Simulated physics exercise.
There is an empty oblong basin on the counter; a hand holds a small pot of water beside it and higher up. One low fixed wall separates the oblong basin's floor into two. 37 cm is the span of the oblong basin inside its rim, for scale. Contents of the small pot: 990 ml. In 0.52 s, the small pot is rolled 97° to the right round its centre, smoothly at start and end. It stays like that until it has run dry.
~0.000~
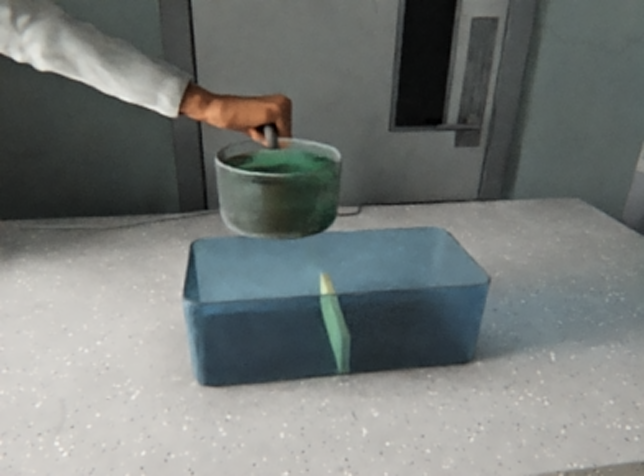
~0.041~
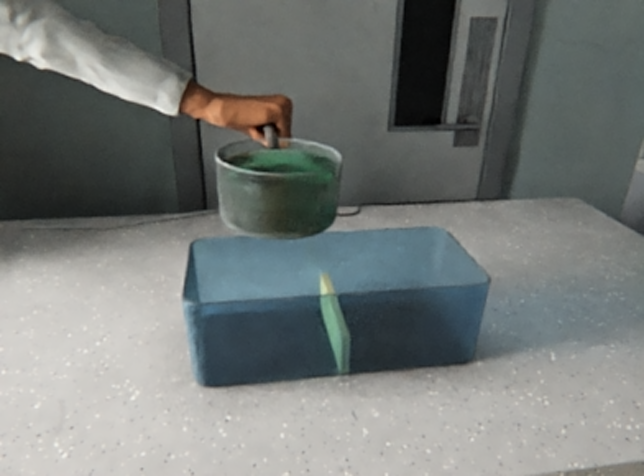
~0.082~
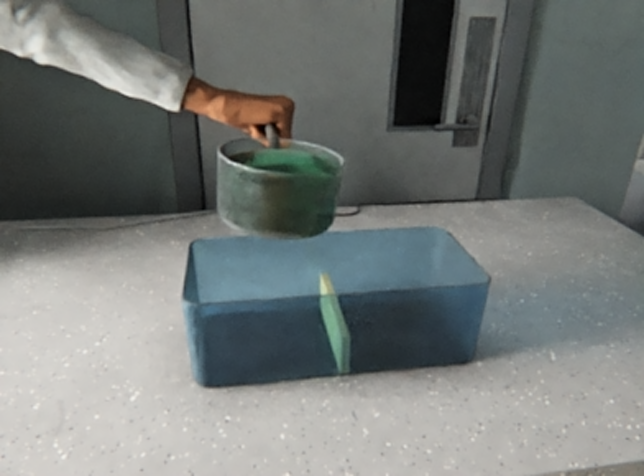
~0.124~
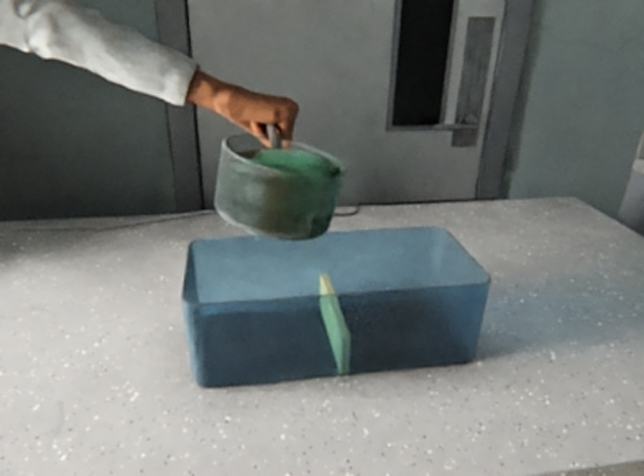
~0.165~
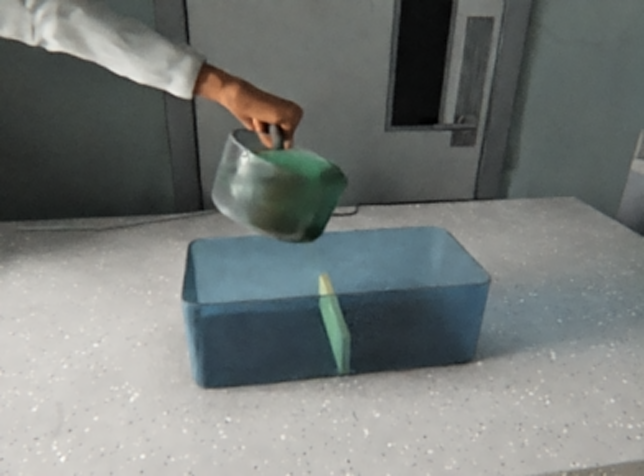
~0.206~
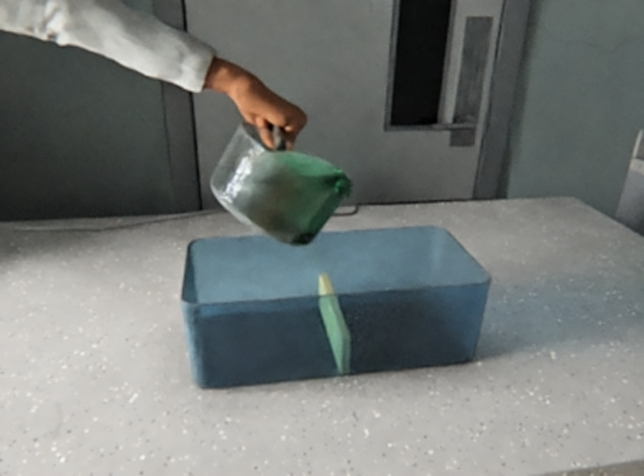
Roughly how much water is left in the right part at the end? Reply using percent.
Roughly 93 per cent is left in the right part.
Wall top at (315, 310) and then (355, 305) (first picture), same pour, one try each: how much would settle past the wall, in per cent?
90 then 65 %.
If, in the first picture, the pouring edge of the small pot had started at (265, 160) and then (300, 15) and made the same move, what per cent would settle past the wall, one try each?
Try 1: Approx. 5 %; try 2: Approx. 85 %.
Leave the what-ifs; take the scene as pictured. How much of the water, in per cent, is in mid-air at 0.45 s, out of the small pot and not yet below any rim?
Roughly 30 %.
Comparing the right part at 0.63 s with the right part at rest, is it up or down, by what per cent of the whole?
The amount climbs by around 12.
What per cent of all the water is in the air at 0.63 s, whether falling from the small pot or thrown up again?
Roughly 5 %.
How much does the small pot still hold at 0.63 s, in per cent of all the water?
What remains is about 10 percent of it all.
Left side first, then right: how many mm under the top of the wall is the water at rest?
Left: Roughly 54 mm; right: Roughly 22 mm.
Then, 0.45 s in, the tilt is 93° and 33 per cent is still to pour, 0 is left of the wall and 37 right of it.
Then, 0.63 s in, the tilt is 97° and 9 per cent is still to pour, 4 is left of the wall and 82 right of it.
Then, 0.82 s in, the tilt is 97° and 3 per cent is still to pour, 6 is left of the wall and 89 right of it.
Then, 1.02 s in, the tilt is 97° and 1 per cent is still to pour, 5 is left of the wall and 93 right of it.
Finally, 6 per cent lies left of the wall, 93 right of it and 1 outside.
